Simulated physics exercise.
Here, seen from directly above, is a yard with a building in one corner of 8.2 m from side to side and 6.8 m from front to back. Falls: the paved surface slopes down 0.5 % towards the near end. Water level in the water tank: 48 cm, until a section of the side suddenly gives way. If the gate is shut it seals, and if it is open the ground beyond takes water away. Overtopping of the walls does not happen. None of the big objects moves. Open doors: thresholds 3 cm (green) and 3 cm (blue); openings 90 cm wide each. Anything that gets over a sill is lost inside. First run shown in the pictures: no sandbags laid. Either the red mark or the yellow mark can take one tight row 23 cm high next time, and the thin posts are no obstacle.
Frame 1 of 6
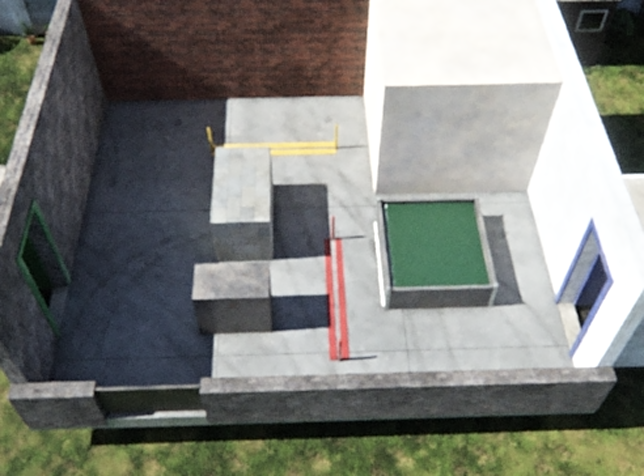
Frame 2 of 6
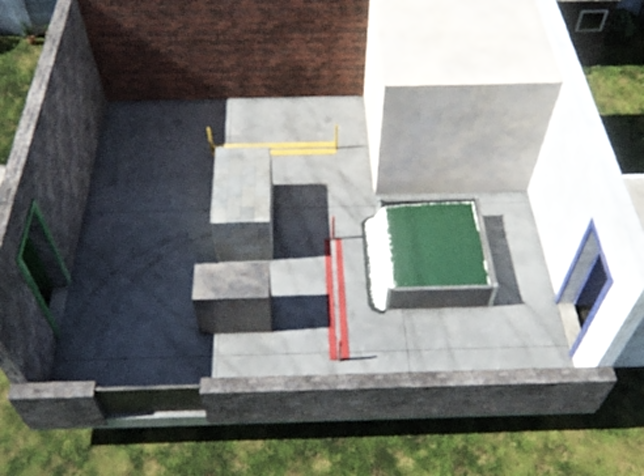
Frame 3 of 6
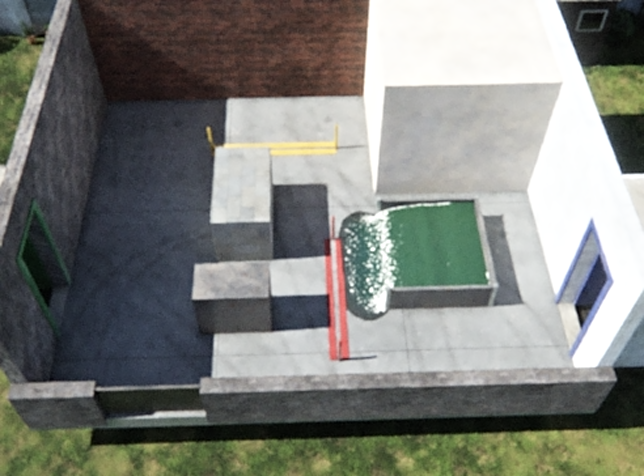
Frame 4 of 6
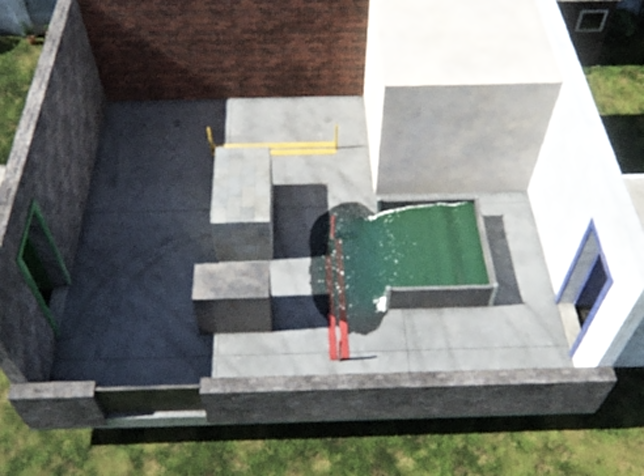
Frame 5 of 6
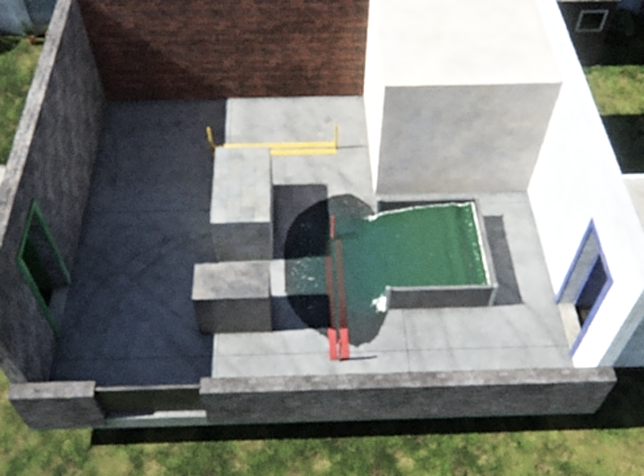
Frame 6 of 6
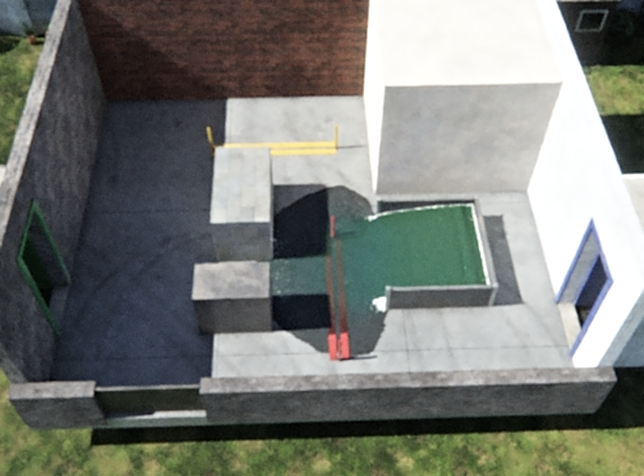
In a walled yard, green water in a low tank poured out of its left side in a white, frothy rush, then spread across the red strip and reached the gap between two gray blocks.
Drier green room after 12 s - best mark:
Red.
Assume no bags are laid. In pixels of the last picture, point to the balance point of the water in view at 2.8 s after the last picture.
The water's centre sits about at (282, 257).
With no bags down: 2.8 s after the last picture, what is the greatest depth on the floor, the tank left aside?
Max depth: Near 13 cm.
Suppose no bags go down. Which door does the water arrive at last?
Blue.
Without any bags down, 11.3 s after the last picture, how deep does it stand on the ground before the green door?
3.5 cm.
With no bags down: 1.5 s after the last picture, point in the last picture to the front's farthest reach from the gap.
Look near (62, 323) in the last picture.
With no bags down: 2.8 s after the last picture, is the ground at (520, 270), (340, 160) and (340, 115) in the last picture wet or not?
Spot 1: Unwetted; spot 2: Submerged; spot 3: Submerged.
Then, 0.7 s after the last picture water covers 20 % of the floor and is deepest (27 cm) near (274, 247) in the run without bags; in at the green door, 0 L with no bags, 0 L with the row on red, 0 L on yellow.
Then, 1.5 s after the last picture water covers 35 % of the floor and is deepest (24 cm) near (273, 290) in the run without bags; in at the green door, 1 L with no bags, 0 L with the row on red, 0 L on yellow.
Then, 2.8 s after the last picture water covers 55 % of the floor and is deepest (13 cm) near (85, 260) in the run without bags; in at the green door, 46 L with no bags, 0 L with the row on red, 47 L on yellow.
Then, 6.3 s after the last picture water covers 80 % of the floor and is deepest (7 cm) near (105, 404) in the run without bags; in at the green door, 98 L with no bags, 0 L with the row on red, 99 L on yellow.
Then, 11.3 s after the last picture water covers 95 % of the floor and is deepest (7 cm) near (80, 236) in the run without bags; in at the green door, 109 L with no bags, 5 L with the row on red, 115 L on yellow.
